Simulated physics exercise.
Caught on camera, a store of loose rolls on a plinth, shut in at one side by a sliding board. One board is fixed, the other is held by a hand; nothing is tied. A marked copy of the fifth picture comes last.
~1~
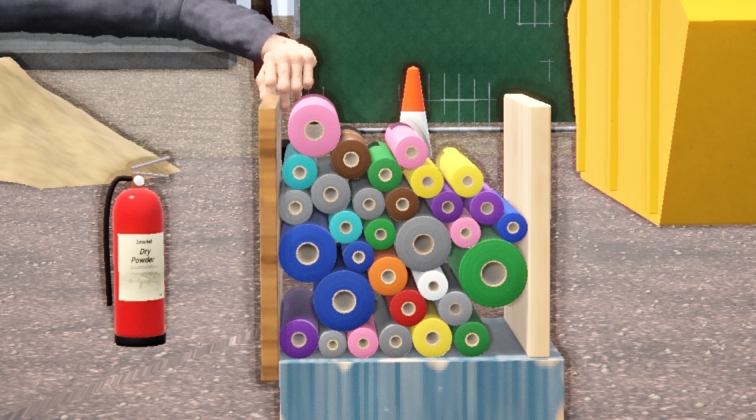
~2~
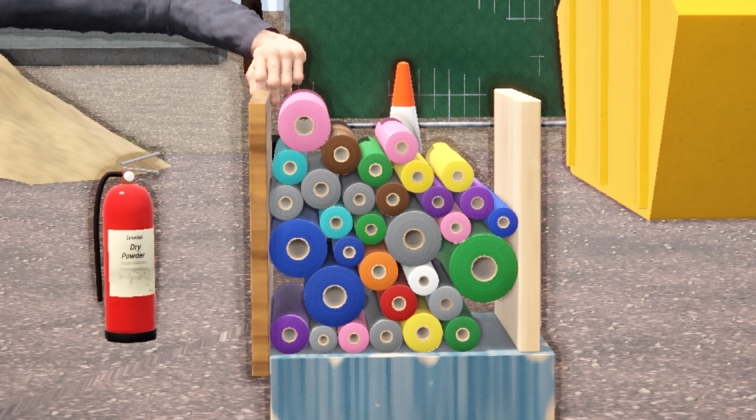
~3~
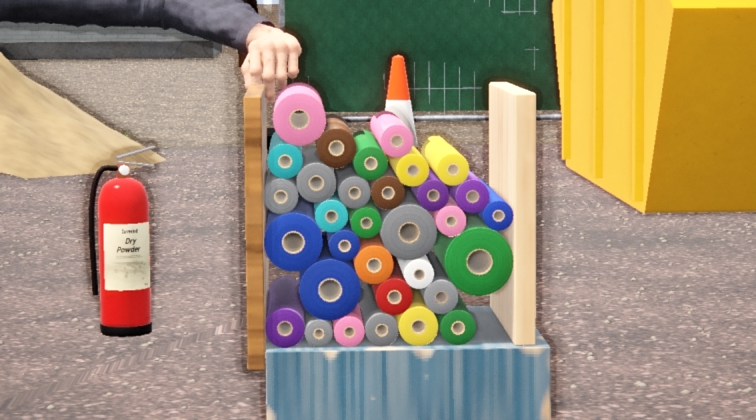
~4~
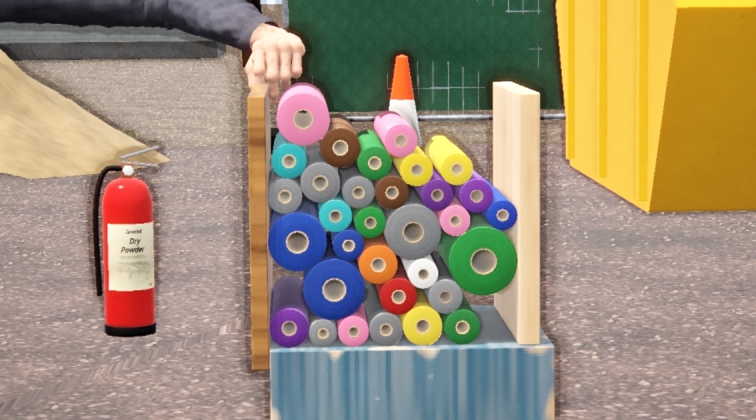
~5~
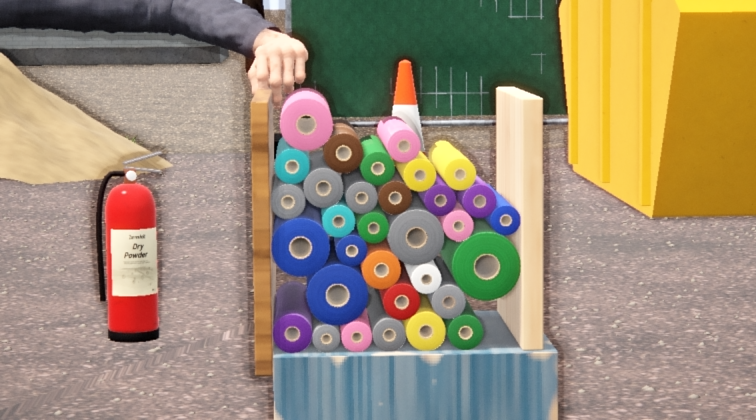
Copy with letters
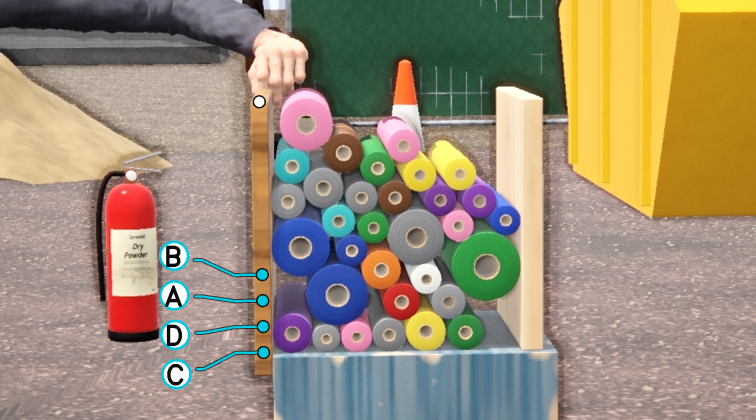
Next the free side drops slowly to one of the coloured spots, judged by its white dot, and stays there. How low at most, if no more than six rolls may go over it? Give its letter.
A is the limit.
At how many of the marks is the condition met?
Two of the four.
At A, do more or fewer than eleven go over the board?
Fewer than eleven.
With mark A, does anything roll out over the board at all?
Yes.
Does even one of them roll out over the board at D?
Yes, at D.
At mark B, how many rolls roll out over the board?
The count is five.
On the copy, A at (263, 301); B at (262, 275); C at (263, 353); D at (263, 326); the white dot at (259, 102).
On A. First, top of the board (270, 185).
Then, top of the board (271, 280).
Finally, top of the board (272, 299), five out over the board.
By contrast, B five out over the board; C more than six out over the board; D more than six out over the board.
